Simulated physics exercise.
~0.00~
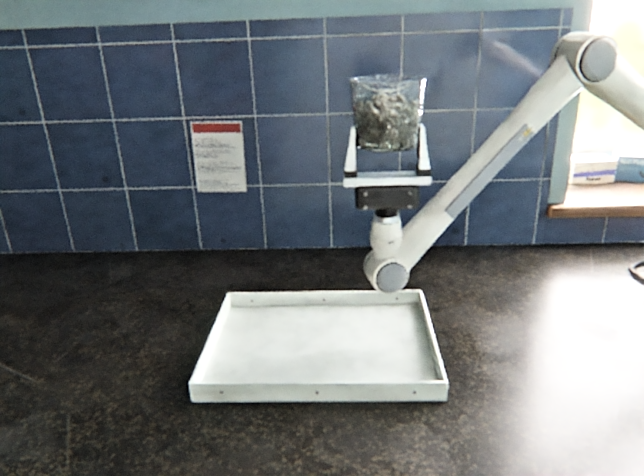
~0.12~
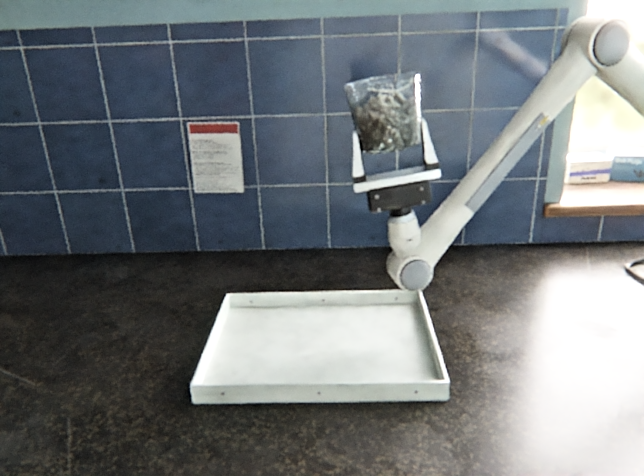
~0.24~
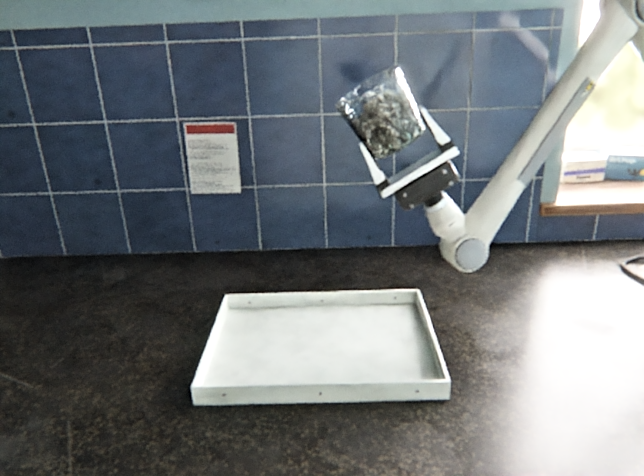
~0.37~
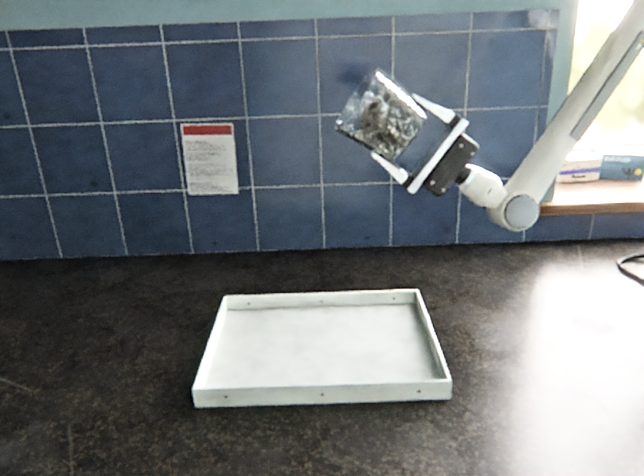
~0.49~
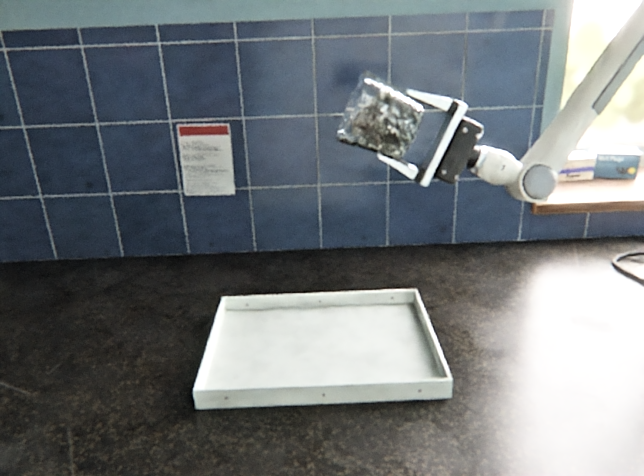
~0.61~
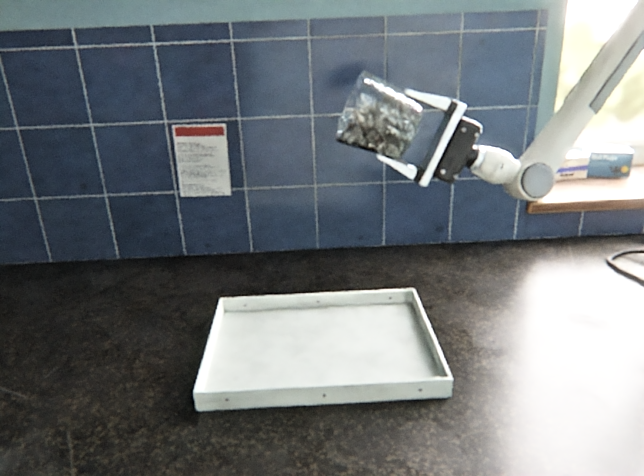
At the start, a robot arm holds a clear cup of small pebbles upright above a dark counter, behind a white tray. The arm shifts right as it tilts the cup leftward, steeply by the end, while the pebbles remain inside and the tray below stays empty.
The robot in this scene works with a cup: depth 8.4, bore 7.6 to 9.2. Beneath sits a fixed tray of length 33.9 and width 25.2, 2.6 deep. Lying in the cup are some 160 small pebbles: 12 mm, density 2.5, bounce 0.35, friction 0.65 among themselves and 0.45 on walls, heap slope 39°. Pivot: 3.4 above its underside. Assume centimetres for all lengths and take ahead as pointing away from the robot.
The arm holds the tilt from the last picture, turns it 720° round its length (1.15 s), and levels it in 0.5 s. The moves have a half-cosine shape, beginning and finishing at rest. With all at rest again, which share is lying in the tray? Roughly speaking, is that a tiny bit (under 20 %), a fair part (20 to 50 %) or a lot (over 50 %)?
I'd say a tiny bit, under 20 %.
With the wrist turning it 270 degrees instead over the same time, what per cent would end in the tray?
I'd expect some 0 per cent.
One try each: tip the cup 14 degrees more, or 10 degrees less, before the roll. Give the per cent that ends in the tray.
Estimates: Close to 35 % and 0 %.
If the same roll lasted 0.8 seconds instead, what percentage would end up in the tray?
You'd be looking at some 0 per cent.
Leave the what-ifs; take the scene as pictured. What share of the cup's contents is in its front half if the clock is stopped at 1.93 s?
Something like 55 per cent, give or take.
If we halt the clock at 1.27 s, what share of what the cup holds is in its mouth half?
Close to 30 per cent lies in the mouth half.
By 1.27 s, tipped 66°, highest piece 40 above the table; 157 in the cup, 1 in flight or on a rim.
By 1.93 s, tipped 49°, highest piece 38 above the table; 157 in the cup, 1 in the tray.
By 2.46 s, upright, highest piece 39 above the table; 157 in the cup, 1 in the tray.
By 3.16 s, upright, highest piece 39 above the table; 157 in the cup, 1 in the tray.
Final count, 157 in the cup, 1 in the tray. That is 1 % in the tray.
